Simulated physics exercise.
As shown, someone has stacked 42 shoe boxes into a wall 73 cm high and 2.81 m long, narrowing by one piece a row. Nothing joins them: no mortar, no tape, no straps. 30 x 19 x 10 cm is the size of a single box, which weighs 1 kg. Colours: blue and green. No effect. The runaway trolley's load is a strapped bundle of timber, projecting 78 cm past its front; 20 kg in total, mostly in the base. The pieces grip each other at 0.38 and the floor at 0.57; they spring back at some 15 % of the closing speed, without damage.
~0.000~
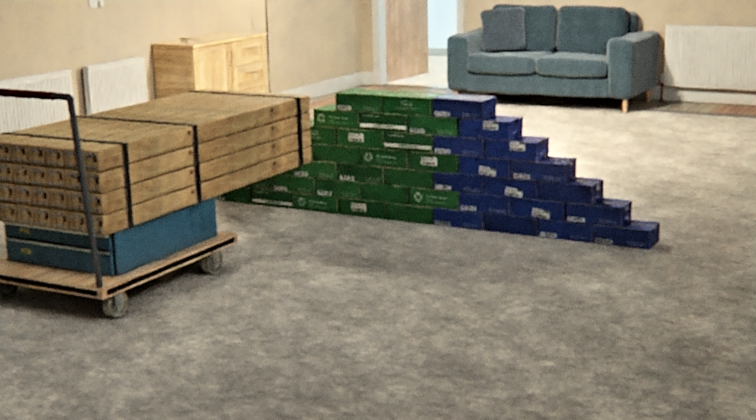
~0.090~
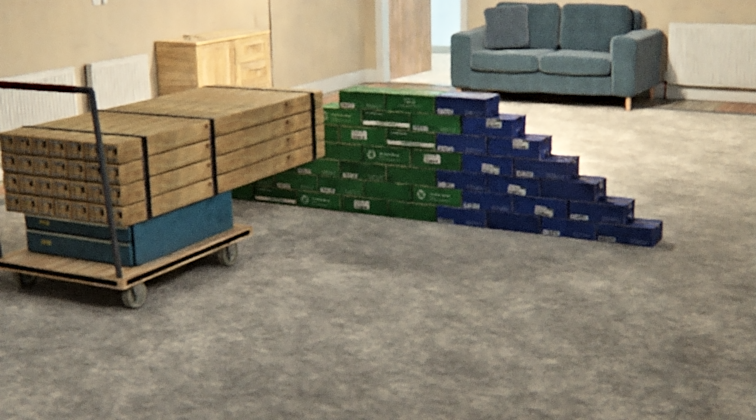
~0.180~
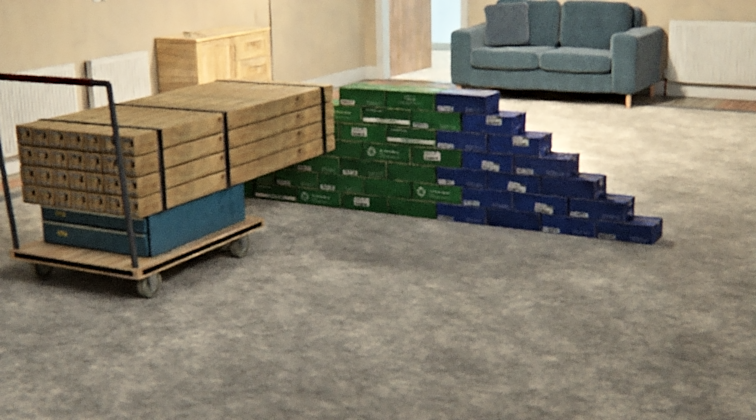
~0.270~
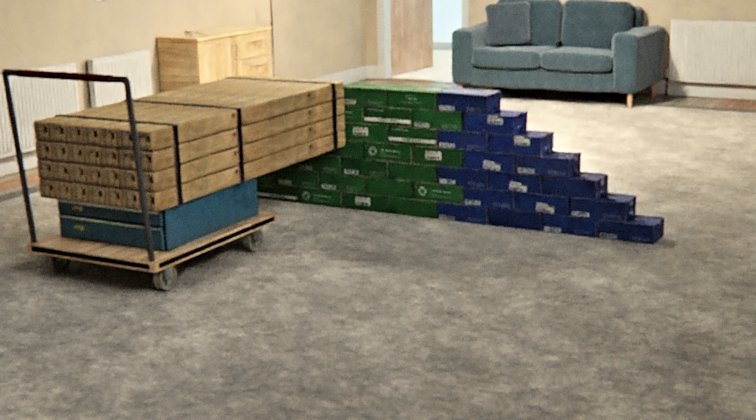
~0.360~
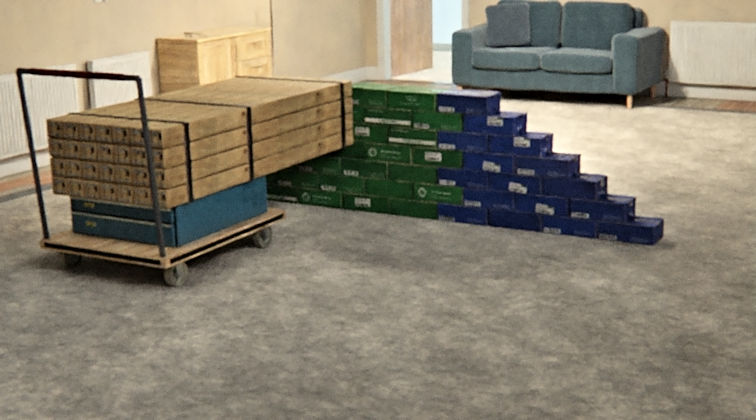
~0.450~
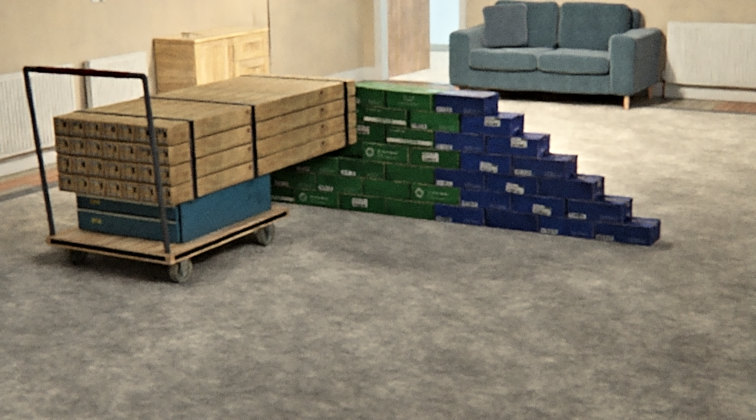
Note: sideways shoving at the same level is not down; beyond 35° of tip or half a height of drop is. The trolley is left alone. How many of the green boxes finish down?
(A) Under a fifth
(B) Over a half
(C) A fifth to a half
The answer is C.
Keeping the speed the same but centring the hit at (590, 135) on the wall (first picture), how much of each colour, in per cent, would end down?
Blue 30 %, green 0 %.
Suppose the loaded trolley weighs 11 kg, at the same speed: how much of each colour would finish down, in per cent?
The split would be blue 0, then green 30 per cent.
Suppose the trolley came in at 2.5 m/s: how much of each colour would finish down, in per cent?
Share down, in per cent: Blue 0, green 50.
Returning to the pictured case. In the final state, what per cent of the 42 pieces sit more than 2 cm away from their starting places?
Displaced: 25 %.
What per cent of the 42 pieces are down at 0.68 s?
At that moment 5 per cent.
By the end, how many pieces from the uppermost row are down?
That row gives 2 in all.
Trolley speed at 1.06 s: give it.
Close to 0.5 m/s at that moment.
By 0.68 s, load 25 cm past the wall's line, still rolling; 3 of the 26 green boxes down (3 of 42 in all colours); top green box tilted 15°.
By 1.06 s, load 45 cm past the wall's line, still rolling; 8 of the 26 green boxes down (8 of 42 in all colours); top green box on its side.
When it is over (2.5 s), load 81 cm past the wall's line, stopped; 8 of the 26 green boxes down (8 of 42 in all colours); top green box upside down; top blue box unmoved. That is 31 per cent. In pixels of the last frame, middles, top green box near (479, 185), top blue box near (467, 102).
